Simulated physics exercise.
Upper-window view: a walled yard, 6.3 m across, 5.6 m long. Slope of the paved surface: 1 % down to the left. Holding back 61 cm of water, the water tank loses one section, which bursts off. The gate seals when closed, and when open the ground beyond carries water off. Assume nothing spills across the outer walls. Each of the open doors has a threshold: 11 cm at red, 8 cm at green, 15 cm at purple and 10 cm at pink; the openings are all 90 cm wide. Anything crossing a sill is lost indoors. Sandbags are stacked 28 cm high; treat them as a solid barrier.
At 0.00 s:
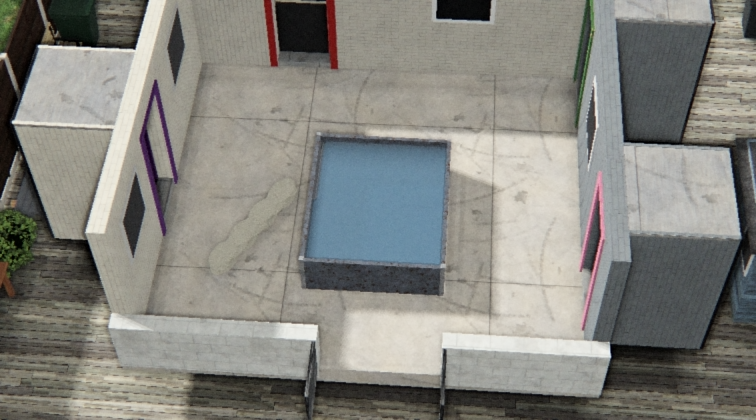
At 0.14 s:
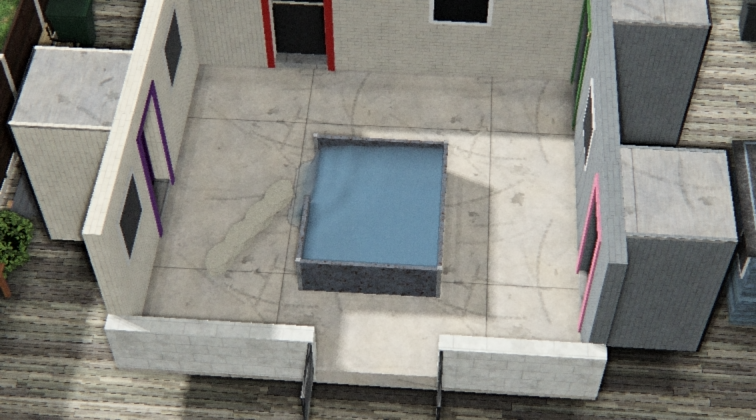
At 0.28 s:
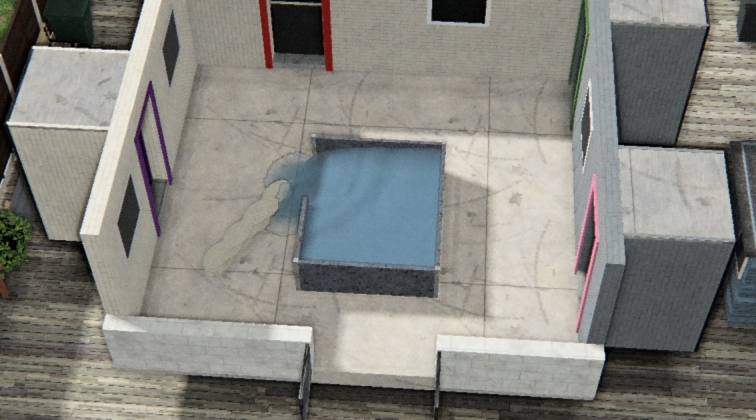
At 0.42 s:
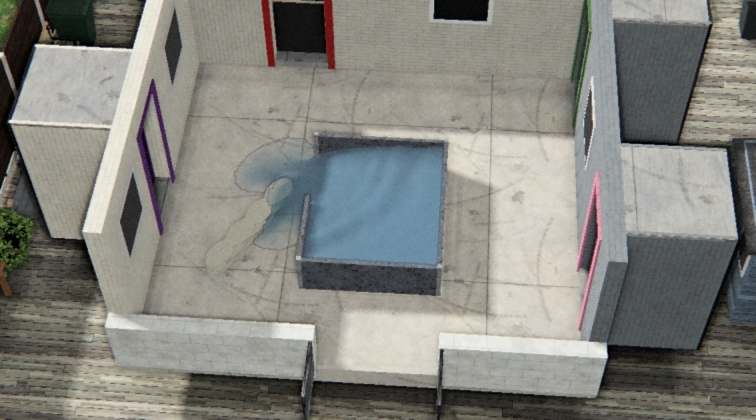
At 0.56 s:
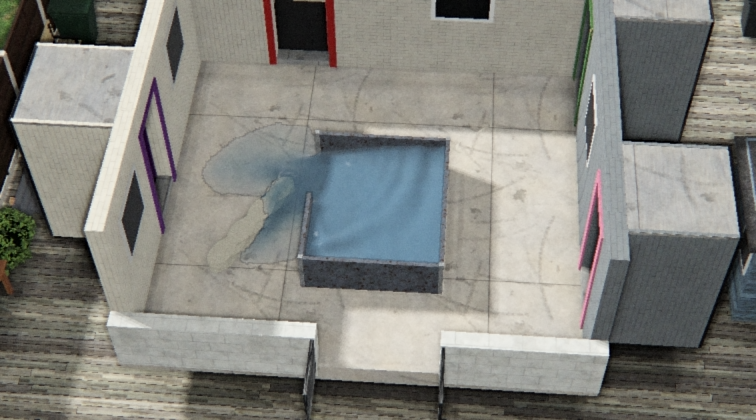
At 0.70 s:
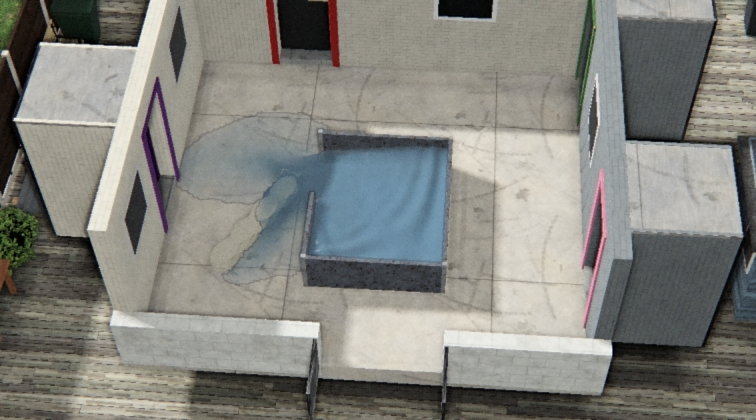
In a walled yard seen from above, a rectangular tank of still blue water stands on pale paving beside a low, curving barrier. Water bursts out through the tank's left side, meets the barrier and parts around it, then fans across the paving toward the purple-framed doorway while ripples cross the tank.
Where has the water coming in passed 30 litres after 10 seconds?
At the red door the inflow will be within bounds; at the green door the inflow will be within bounds; at the purple door the inflow will be within bounds; at the pink door the inflow will be within bounds.
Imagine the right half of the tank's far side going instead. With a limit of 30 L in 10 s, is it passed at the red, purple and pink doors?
For red, too little; for purple, too little; for pink, too little.
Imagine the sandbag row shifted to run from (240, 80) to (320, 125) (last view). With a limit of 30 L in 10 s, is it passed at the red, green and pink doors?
Then the red door is short of it, the green door short of it, the pink door short of it.
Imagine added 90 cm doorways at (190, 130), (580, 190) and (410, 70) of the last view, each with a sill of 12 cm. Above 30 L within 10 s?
In sequence the answers are more than that, less than that and less than that.
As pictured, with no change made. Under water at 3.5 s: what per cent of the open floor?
I'd say around 50 % is wet.
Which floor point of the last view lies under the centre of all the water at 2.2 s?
(319, 200).
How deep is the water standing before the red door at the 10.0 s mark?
The depth comes to around 9.0 centimetres.
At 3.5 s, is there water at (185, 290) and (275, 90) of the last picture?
I'd say drenched, then drenched.
After 1.4 s water covers 30 % of the floor and is deepest (46 cm) near (301, 199); red door not reached, green door not reached, purple door 14 cm at the sill, 0 L in, pink door not reached.
After 2.2 s water covers 40 % of the floor and is deepest (42 cm) near (202, 76); red door 5 cm at the sill, 0 L in, green door not reached, purple door 17 cm at the sill, 2 L in, pink door not reached.
After 3.5 s water covers 50 % of the floor and is deepest (30 cm) near (301, 199); red door 12 cm at the sill, 5 L in, green door not reached, purple door 11 cm at the sill, 6 L in, pink door not reached.
After 6.0 s water covers 85 % of the floor and is deepest (20 cm) near (301, 199); red door 11 cm at the sill, 10 L in, green door 10 cm at the sill, 4 L in, purple door 11 cm at the sill, 7 L in, pink door not reached.
After 10.0 s water covers 95 % of the floor and is deepest (14 cm) near (301, 199); red door 9 cm at the sill, 12 L in, green door 6 cm at the sill, 9 L in, purple door 10 cm at the sill, 7 L in, pink door 7 cm at the sill, 0 L in.
